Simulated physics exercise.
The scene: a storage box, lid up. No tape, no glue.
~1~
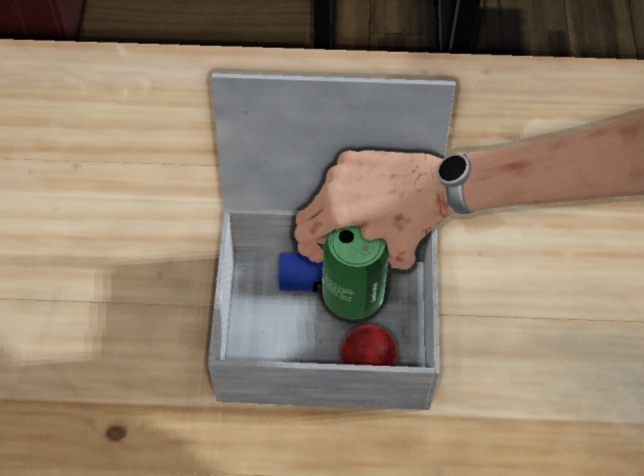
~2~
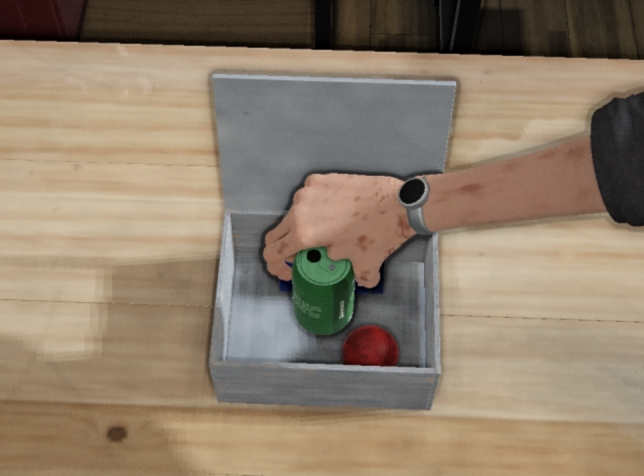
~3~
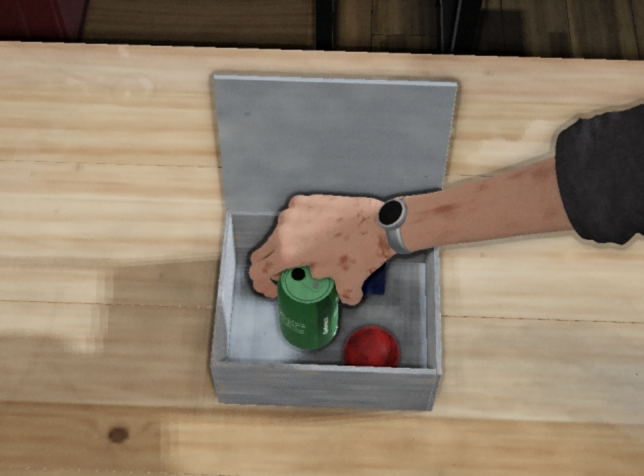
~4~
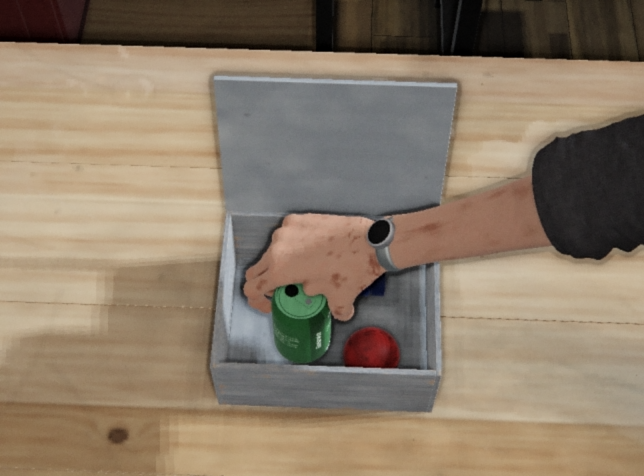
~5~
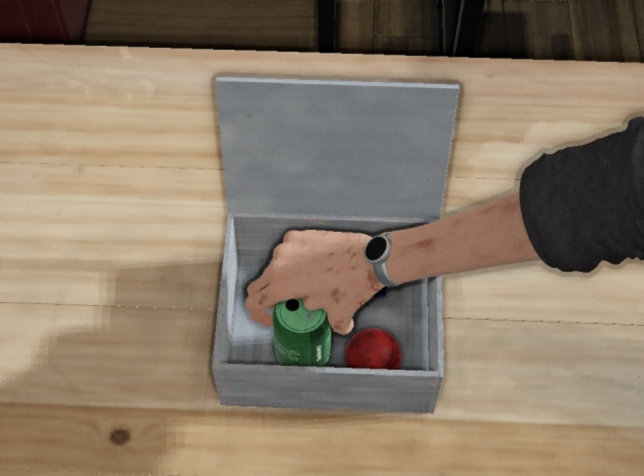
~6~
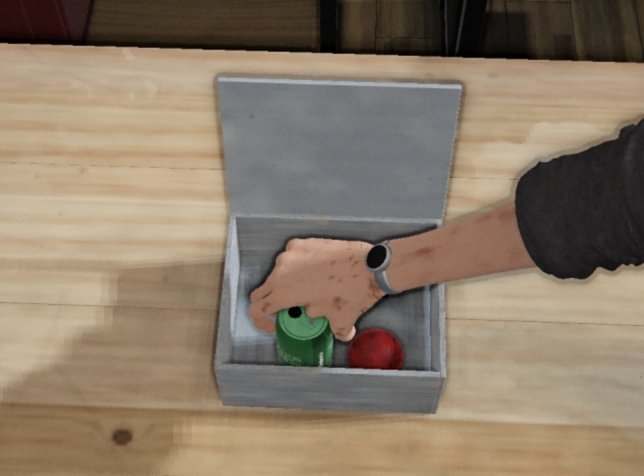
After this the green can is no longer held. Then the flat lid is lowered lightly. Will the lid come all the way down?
Here the lid is held up.
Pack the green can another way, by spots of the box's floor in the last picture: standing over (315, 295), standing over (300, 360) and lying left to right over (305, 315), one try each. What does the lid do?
First, it sits on the rim; second, it stays ajar; third, it shuts flat.
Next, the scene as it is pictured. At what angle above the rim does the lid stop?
About 6°.
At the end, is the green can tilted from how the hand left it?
It keeps its pose.
Then, 1.40 s later than the last frame, lid 74° above the rim.
Then, 1.80 s later than the last frame, lid 33° above the rim.
When it is over, lid 7° above the rim; all 3 as before. End places, in pixels of the last picture, green can near (305, 340).
